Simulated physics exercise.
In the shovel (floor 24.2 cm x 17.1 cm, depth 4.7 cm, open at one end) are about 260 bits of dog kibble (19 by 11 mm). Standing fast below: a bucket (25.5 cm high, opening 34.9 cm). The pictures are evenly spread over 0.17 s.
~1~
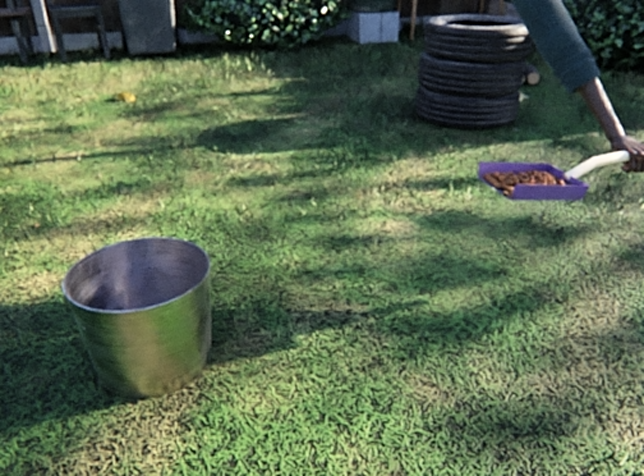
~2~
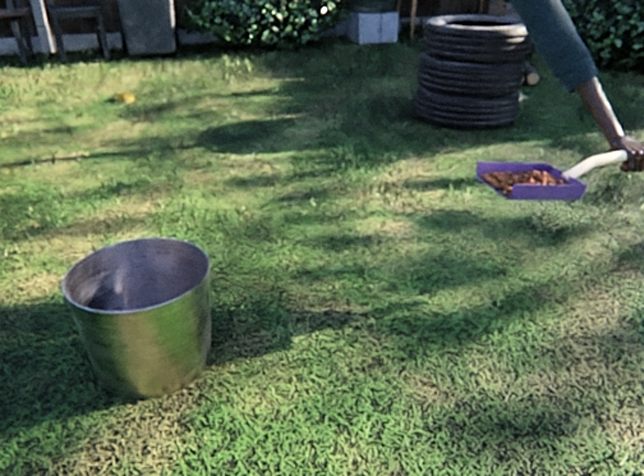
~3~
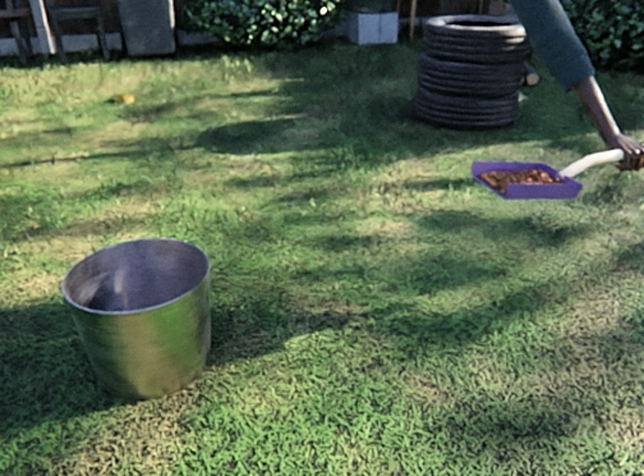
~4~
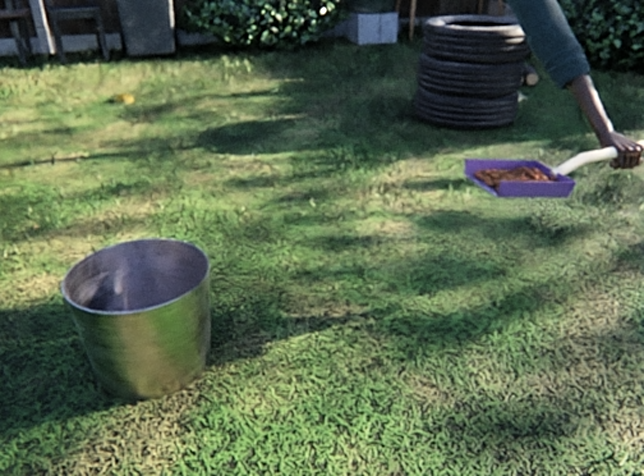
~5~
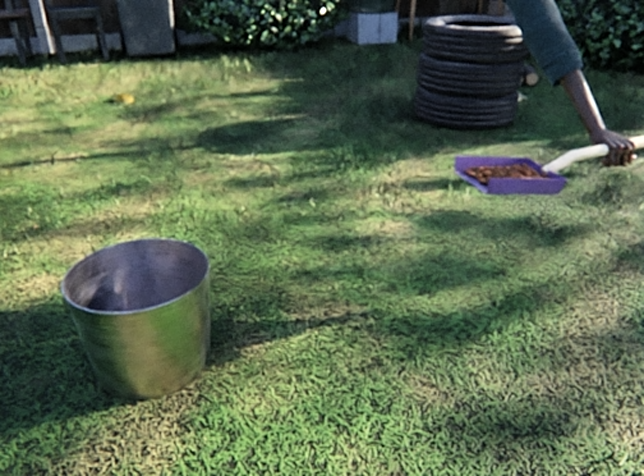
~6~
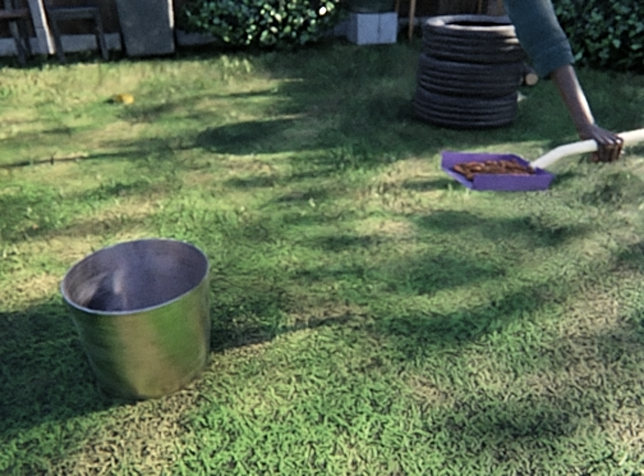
A hand holding a purple shovel of brown kibble moves it slowly left above a lawn, a metal bucket standing at left.
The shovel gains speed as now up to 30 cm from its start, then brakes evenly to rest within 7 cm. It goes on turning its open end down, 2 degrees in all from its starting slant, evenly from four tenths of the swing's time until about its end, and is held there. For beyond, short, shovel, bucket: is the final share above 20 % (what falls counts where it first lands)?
Beyond: Under, short: Over, shovel: Under, bucket: Over.
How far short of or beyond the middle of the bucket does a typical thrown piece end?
Some 5 cm beyond it.
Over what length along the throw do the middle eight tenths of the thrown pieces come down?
Roughly 30 cm.
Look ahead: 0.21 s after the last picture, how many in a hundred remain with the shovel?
Some 20 per cent of the load.
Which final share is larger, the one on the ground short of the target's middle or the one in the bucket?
More ends in the bucket.
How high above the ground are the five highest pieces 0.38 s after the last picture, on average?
About 45 cm.
Then, 0.11 s after the last picture, tilt 7 degrees; shovel 100 %; middle of all pieces near (435, 155).
Then, 0.21 s after the last picture, tilt 7 degrees; shovel 20 %, in the air 80 %; middle of all pieces near (360, 156).
Then, 0.30 s after the last picture, tilt 7 degrees; in the air 100 %; middle of all pieces near (292, 182).
Then, 0.38 s after the last picture, tilt 7 degrees; bucket 25 %, in the air 75 %; middle of all pieces near (232, 230).
In the end, beyond 0 %, short 45 %, shovel 0 %, bucket 55 %.
